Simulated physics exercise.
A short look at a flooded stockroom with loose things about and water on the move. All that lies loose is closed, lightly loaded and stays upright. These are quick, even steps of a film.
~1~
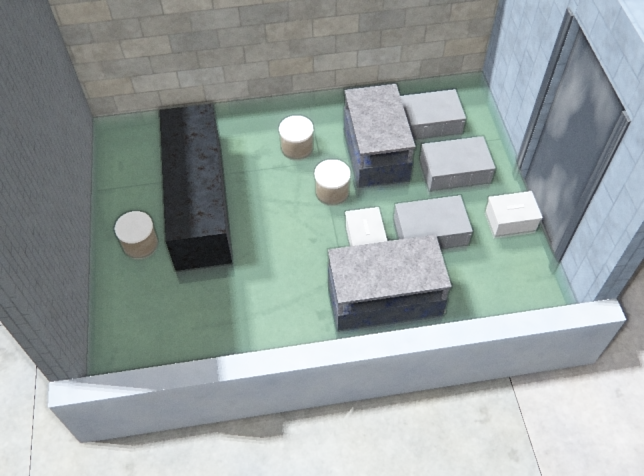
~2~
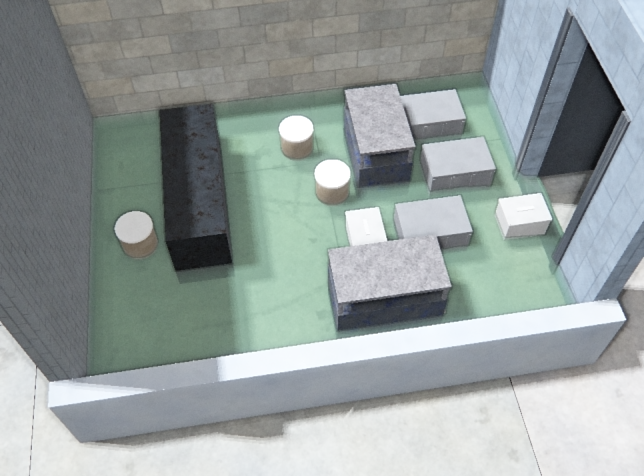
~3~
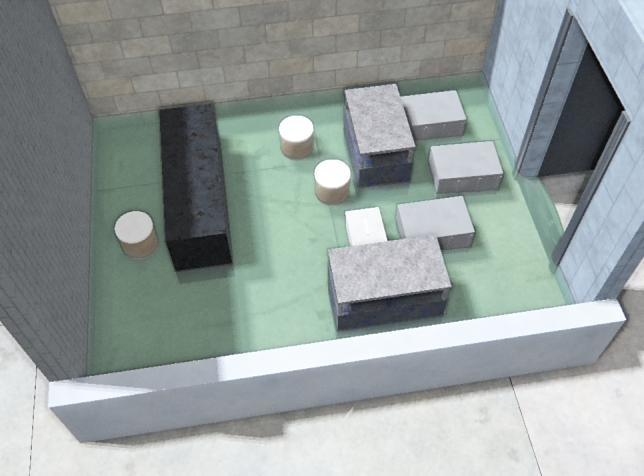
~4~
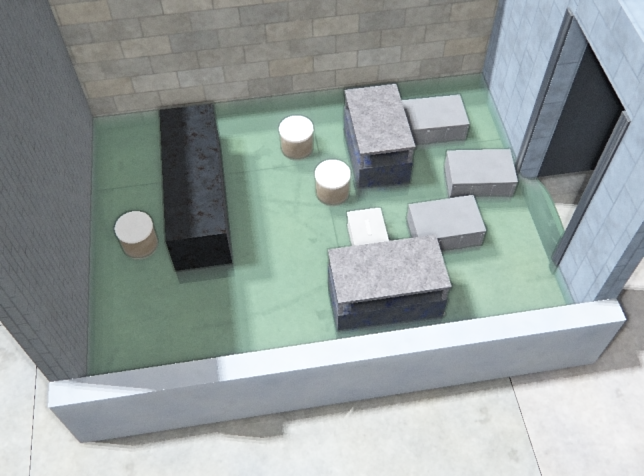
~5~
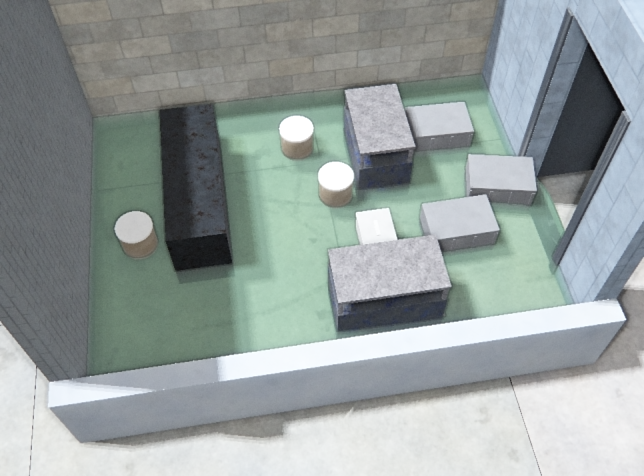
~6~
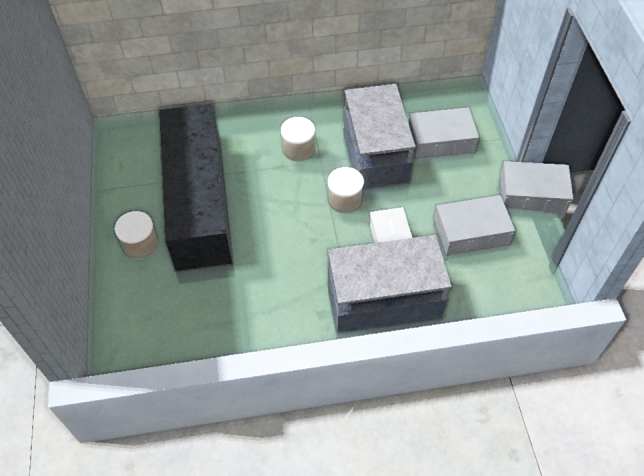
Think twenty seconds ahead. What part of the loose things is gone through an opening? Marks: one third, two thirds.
Share: At least two thirds.
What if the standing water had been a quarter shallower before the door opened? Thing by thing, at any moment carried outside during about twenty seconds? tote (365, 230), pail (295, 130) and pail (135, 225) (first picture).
One after the other: Washed out, inside, still in.
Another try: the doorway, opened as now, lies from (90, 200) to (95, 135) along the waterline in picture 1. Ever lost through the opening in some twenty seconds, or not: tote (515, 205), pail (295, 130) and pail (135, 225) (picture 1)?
One after the other: No, carried outside, through.
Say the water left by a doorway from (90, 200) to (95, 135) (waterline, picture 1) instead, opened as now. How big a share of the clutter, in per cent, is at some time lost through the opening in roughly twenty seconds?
Roughly 40 per cent.
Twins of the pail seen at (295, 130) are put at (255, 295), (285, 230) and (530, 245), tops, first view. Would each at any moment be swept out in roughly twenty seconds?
In turn: Carried outside, out, through.
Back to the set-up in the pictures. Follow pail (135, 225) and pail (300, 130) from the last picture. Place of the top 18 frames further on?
Close to (150, 269) and (332, 132).
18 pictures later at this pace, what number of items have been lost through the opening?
I count 6.
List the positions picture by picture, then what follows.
In the first frame, a crate at (458, 156) floats; a crate at (433, 217), afloat; 0 of 8 have shifted.
In the second frame, a crate at (459, 156), afloat; a crate at (434, 218) floats; 1 of 8 have shifted.
In the third frame, a crate at (467, 160), afloat, close to its start; a crate at (436, 218), afloat; 2 of 8 have shifted.
In the fourth frame, a crate at (482, 166) floats, close to its start; a crate at (447, 217) floats, close to its start; 4 of 8 have shifted.
In the fifth frame, a crate at (502, 172) floats, a stride from its start; a crate at (460, 217) floats, close to its start; 5 of 8 have shifted.
In the sixth frame, a crate at (538, 180) floats, a stride from its start; a crate at (475, 218) floats, a stride from its start; 6 of 8 have shifted.
A moment on, 3 of 8 are out; 5 afloat.
Next, 6 of 8 are out; 2 afloat.
Later, 6 of 8 are out; 2 afloat.
In the end, 6 of 8 are out; 2 afloat.
